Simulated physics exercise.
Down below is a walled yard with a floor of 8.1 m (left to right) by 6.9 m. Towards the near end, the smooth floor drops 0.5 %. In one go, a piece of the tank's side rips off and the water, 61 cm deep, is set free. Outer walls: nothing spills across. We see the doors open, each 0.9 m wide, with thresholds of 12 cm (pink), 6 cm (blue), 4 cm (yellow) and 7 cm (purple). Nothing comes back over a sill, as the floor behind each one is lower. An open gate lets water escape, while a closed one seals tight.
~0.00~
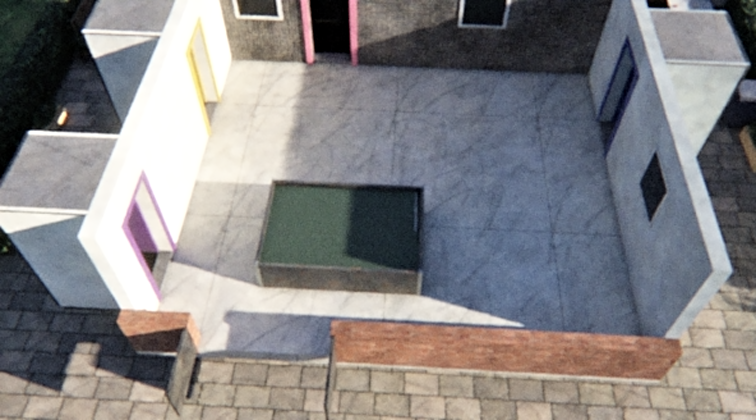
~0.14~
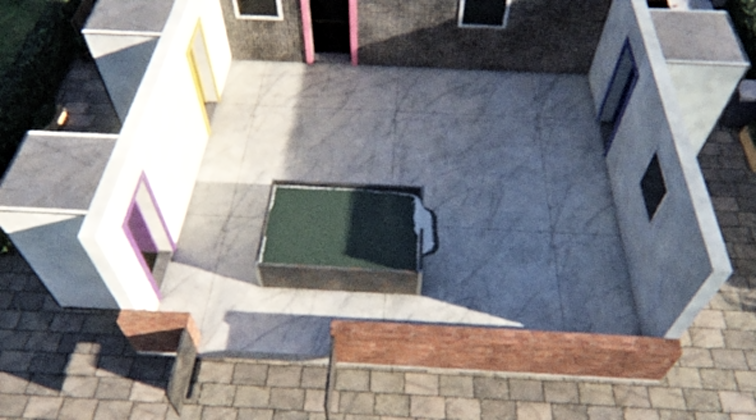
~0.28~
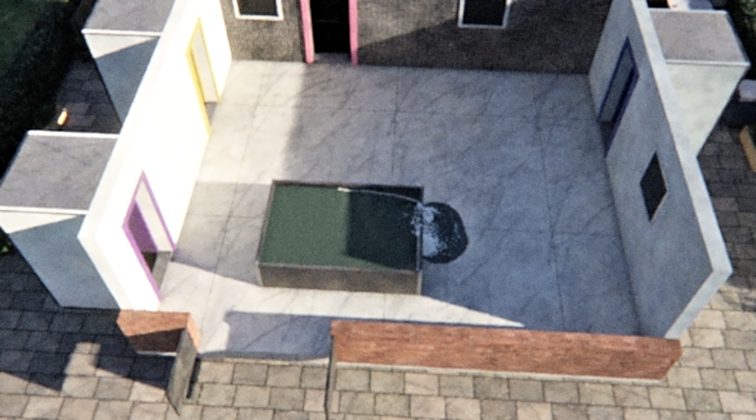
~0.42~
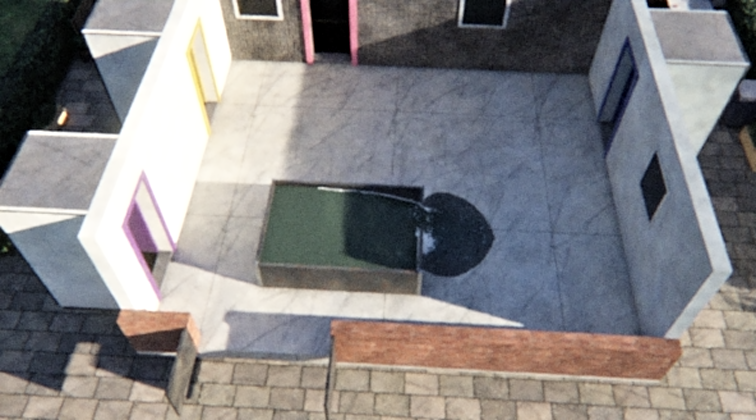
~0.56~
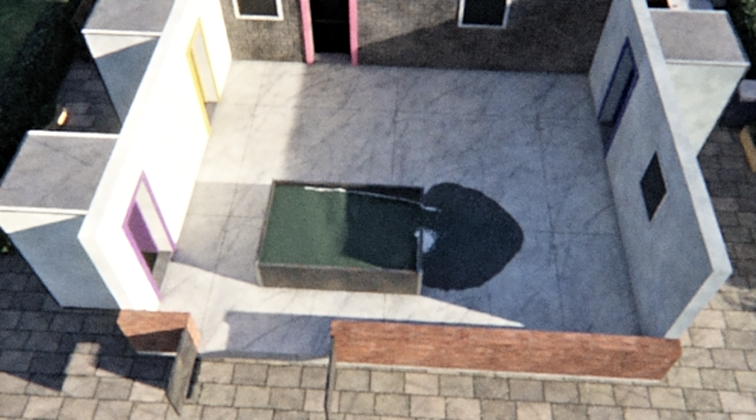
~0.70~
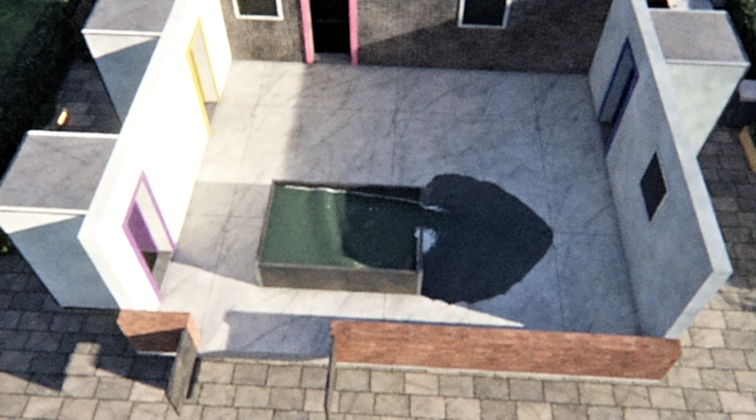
Dark water pours from the tank's right side and spreads across the pale yard floor.
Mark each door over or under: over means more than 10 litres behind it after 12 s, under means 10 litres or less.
Pink door under, blue door over, yellow door under, purple door under.
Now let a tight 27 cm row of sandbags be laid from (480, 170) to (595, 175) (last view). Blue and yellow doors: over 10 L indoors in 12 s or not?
At the blue door the limit is not reached, and at the yellow door it is not reached.
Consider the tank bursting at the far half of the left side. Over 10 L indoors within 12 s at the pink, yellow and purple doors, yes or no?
Then pink does not exceed it, yellow exceeds it, purple exceeds it.
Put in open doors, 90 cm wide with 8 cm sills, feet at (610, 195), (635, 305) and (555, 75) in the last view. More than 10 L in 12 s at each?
First doorway gets there, second gets there, third gets there.
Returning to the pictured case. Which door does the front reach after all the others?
Result: Yellow door.
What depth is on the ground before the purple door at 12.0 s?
Some 4.5 cm.
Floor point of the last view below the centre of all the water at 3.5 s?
At roughly (439, 233).
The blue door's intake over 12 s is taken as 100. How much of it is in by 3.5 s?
35 percent or so by then.
After 1.4 s water covers 20 % of the floor and is deepest (34 cm) near (426, 230); pink door not reached, blue door not reached, yellow door not reached, purple door not reached.
After 2.2 s water covers 30 % of the floor and is deepest (30 cm) near (426, 230); pink door not reached, blue door 10 cm at the sill, 0 L in, yellow door not reached, purple door not reached.
After 3.5 s water covers 35 % of the floor and is deepest (22 cm) near (635, 348); pink door not reached, blue door 11 cm at the sill, 20 L in, yellow door not reached, purple door not reached.
After 7.0 s water covers 60 % of the floor and is deepest (16 cm) near (637, 358); pink door 2 cm at the sill, 0 L in, blue door 9 cm at the sill, 37 L in, yellow door not reached, purple door not reached.
After 12.0 s water covers 95 % of the floor and is deepest (10 cm) near (637, 358); pink door 2 cm at the sill, 0 L in, blue door 7 cm at the sill, 54 L in, yellow door 4 cm at the sill, 0 L in, purple door 4 cm at the sill, 0 L in.
